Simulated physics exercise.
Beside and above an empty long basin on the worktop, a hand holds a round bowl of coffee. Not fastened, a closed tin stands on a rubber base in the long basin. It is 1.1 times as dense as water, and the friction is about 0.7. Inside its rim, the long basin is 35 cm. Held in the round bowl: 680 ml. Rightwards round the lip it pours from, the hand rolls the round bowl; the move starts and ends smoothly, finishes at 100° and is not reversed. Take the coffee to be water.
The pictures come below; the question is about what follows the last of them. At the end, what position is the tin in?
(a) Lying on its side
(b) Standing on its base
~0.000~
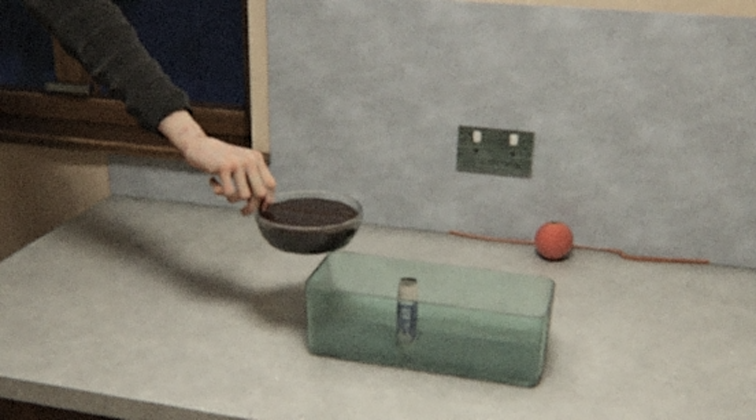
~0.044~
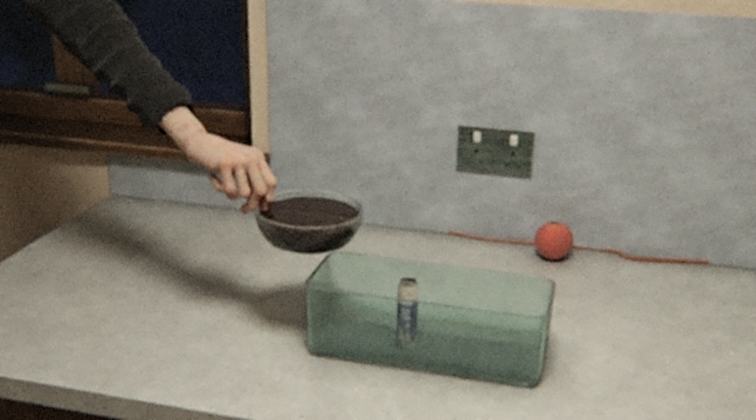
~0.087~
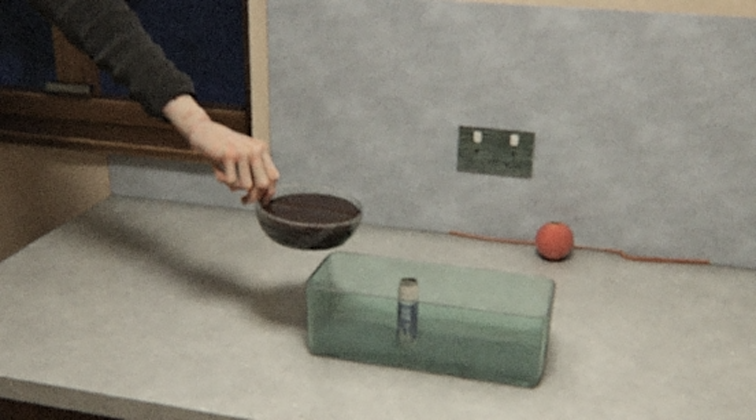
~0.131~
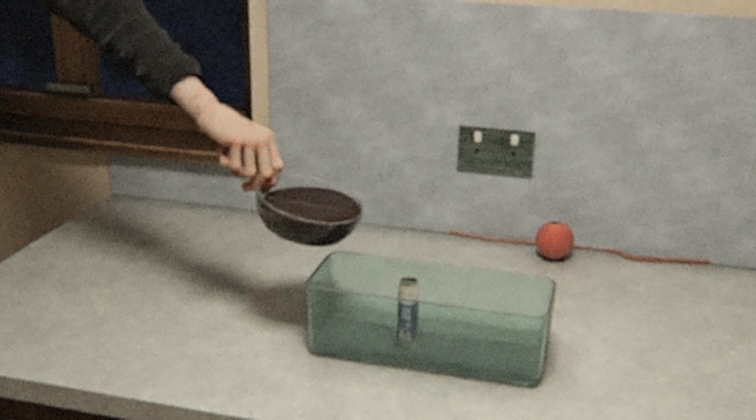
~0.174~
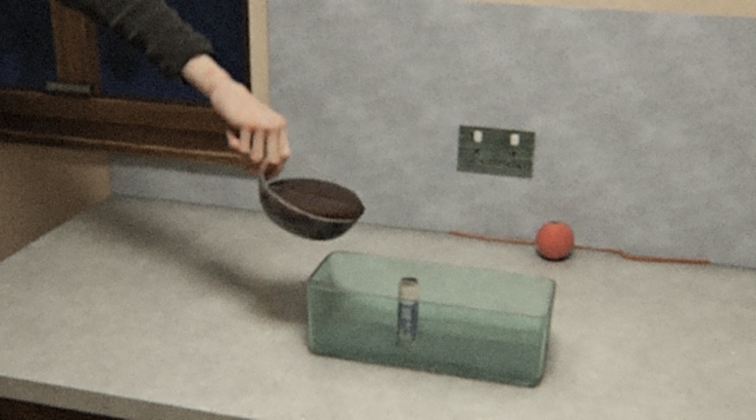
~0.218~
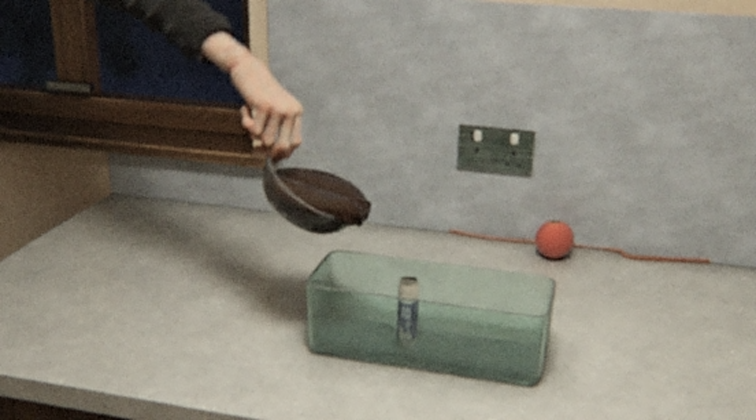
Answer: B.
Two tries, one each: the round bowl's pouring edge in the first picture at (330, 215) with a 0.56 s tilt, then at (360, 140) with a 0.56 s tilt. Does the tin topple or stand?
The tin overturns the first time and overturns the second time.
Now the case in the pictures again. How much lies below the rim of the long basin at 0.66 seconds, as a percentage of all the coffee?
Some 96 percent of the total.
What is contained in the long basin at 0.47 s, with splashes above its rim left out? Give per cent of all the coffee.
Estimate - around 22 in a hundred parts.
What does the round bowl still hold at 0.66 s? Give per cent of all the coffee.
I'd say some 0 per cent remains.
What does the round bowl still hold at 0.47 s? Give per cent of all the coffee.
Around 14 percent.
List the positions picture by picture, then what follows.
In the first picture, tilt 0°; pouring edge (360, 216); surface from (263, 208) to (359, 219); the long basin's rim runs from (317, 269) to (551, 299); the tin's top is at (408, 284).
In the second picture, tilt 2°; pouring edge (360, 216); surface from (263, 207) to (359, 218).
In the third picture, tilt 6°; pouring edge (360, 216); surface from (263, 202) to (360, 215).
In the fourth picture, tilt 13°; pouring edge (360, 216); surface from (264, 195) to (361, 212).
In the fifth picture, tilt 22°; pouring edge (360, 216); surface from (266, 184) to (360, 210); 4 per cent is over the edge.
In the sixth picture, tilt 33°; pouring edge (359, 215); surface from (271, 172) to (347, 199); 9 per cent is over the edge.
Then, 0.47 s in, the tilt is 94° and 13 per cent is still to pour; the tin stands where it began.
Then, 0.66 s in, the tilt is 100° and 0 per cent is still to pour; the tin stands where it began.
Then, 0.85 s in, the tilt is 100° and 0 per cent is still to pour; the tin stands where it began.
Then, 1.06 s in, the tilt is 100° and 0 per cent is still to pour; the tin stands where it began.
Finally, the tin stands where it began.
